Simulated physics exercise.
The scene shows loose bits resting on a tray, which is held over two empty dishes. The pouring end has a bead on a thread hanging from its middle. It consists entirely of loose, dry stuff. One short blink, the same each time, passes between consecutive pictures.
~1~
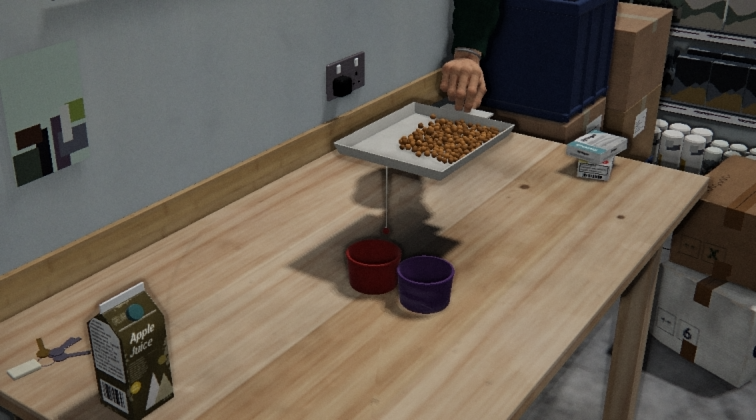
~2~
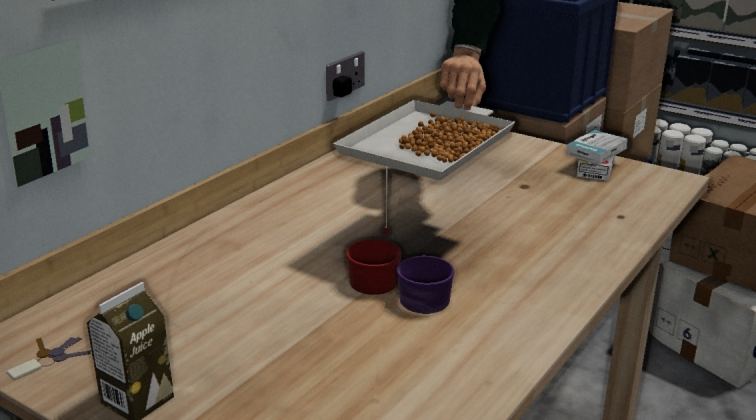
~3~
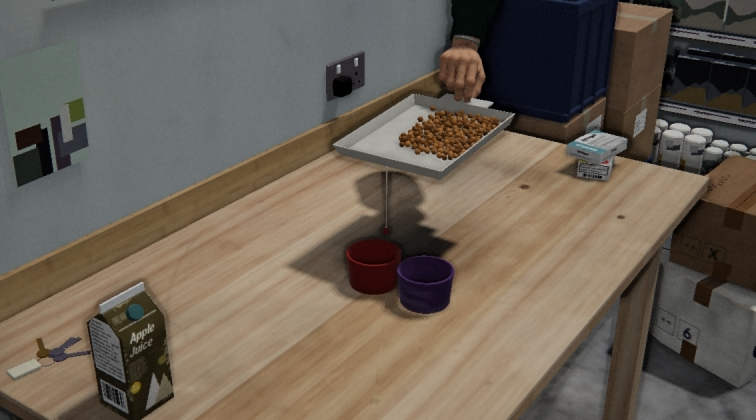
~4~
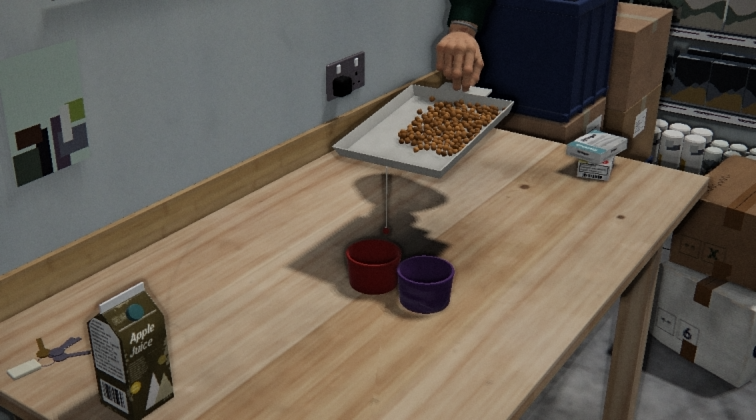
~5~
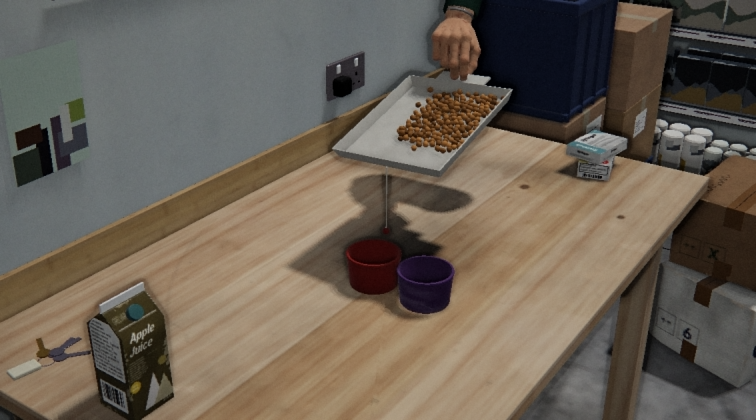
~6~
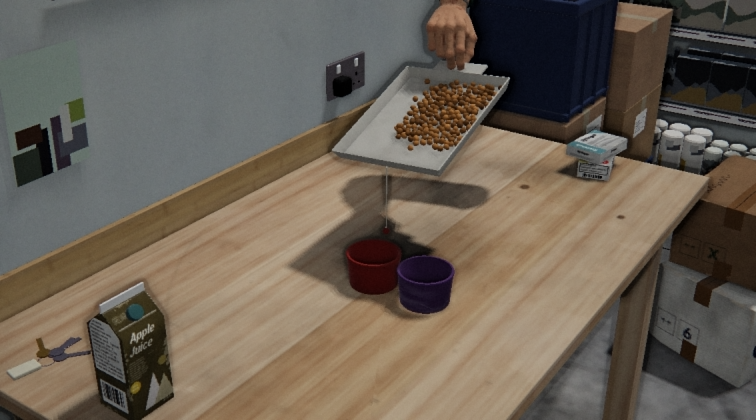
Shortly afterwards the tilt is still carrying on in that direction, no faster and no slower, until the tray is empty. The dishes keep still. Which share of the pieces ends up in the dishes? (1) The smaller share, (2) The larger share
(1) The smaller share.
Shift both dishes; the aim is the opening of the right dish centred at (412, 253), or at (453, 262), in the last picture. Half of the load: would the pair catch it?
First shift, a minority share; second shift, a minority share.
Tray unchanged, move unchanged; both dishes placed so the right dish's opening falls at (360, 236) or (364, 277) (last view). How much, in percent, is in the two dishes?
About 40 per cent first, then about 0 per cent.
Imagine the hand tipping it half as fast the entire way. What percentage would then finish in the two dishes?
Something like 30 percent, give or take.
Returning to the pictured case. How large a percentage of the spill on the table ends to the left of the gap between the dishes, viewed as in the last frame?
About 100 %.
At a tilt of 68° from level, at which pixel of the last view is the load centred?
(365, 161).
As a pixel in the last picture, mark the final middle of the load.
Centre at rest, last view: Approx. (336, 272).
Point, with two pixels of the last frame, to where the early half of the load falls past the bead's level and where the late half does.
Around (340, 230), followed by around (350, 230).
Soon, tray tipped steeply; about two thirds on the tray; a stray few in the right dish; a stray few in the left dish; a small part outside both; about a quarter in the air.
A while on, tray tipped past a quarter turn; a stray few in the right dish; about a quarter in the left dish; about two thirds outside both; a small part in the air.
Towards the end, tray tipped past a quarter turn; a stray few in the right dish; about a third in the left dish; about two thirds outside both.
Finally, tray tipped past a quarter turn; a stray few in the right dish; about a third in the left dish; about two thirds outside both.
